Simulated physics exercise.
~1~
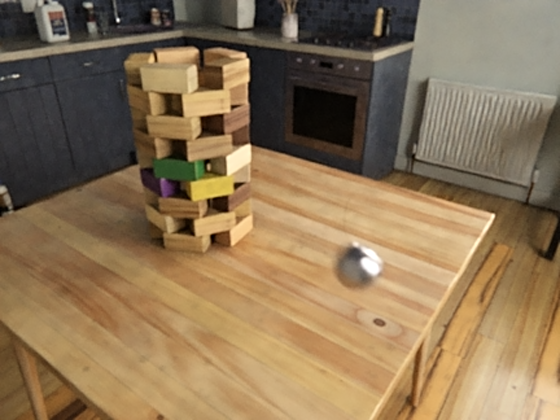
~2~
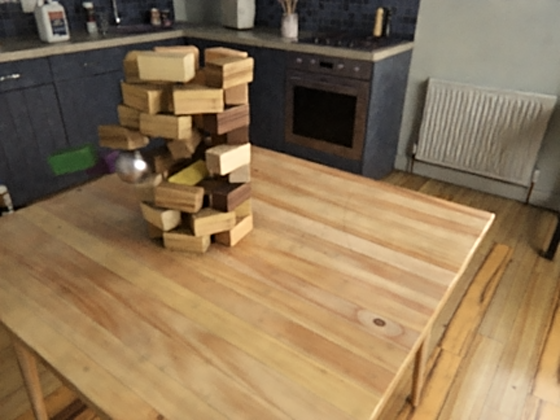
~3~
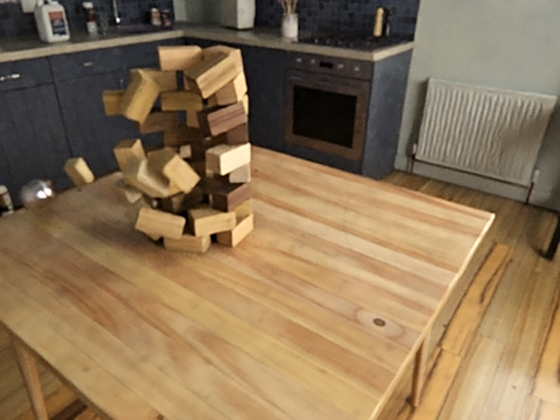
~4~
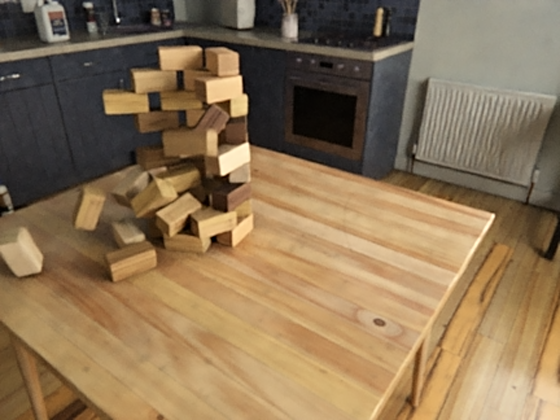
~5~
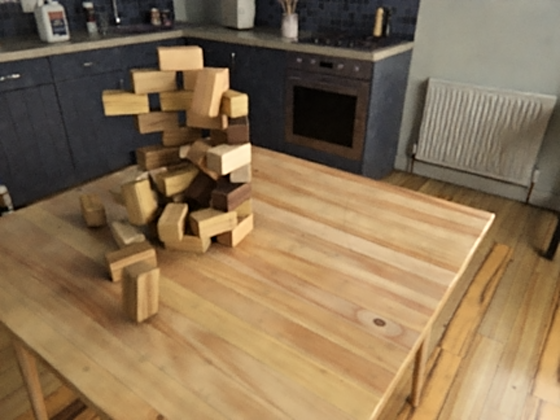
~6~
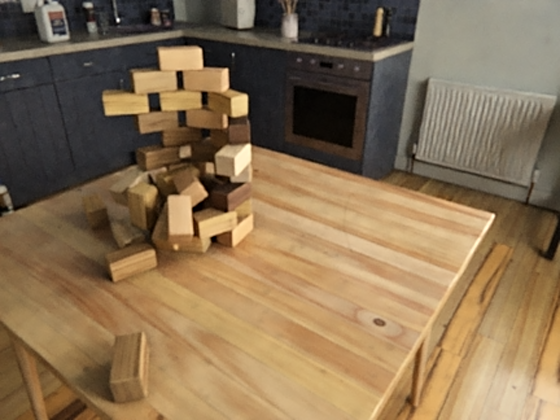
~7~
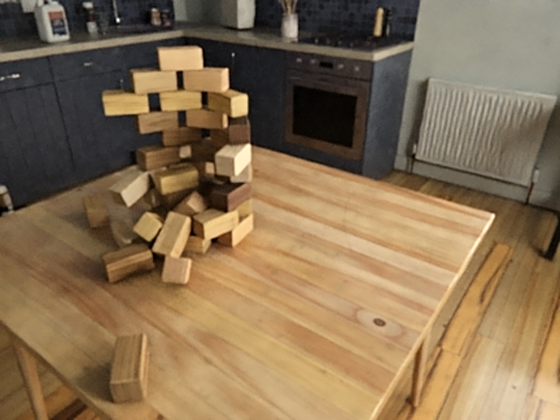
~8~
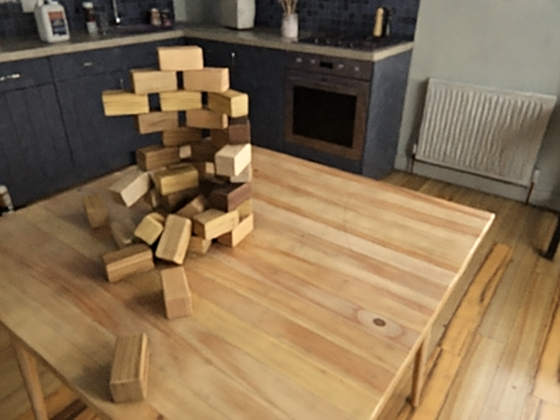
A steel ball flies left into a wooden block tower, partly collapsing it onto the table.
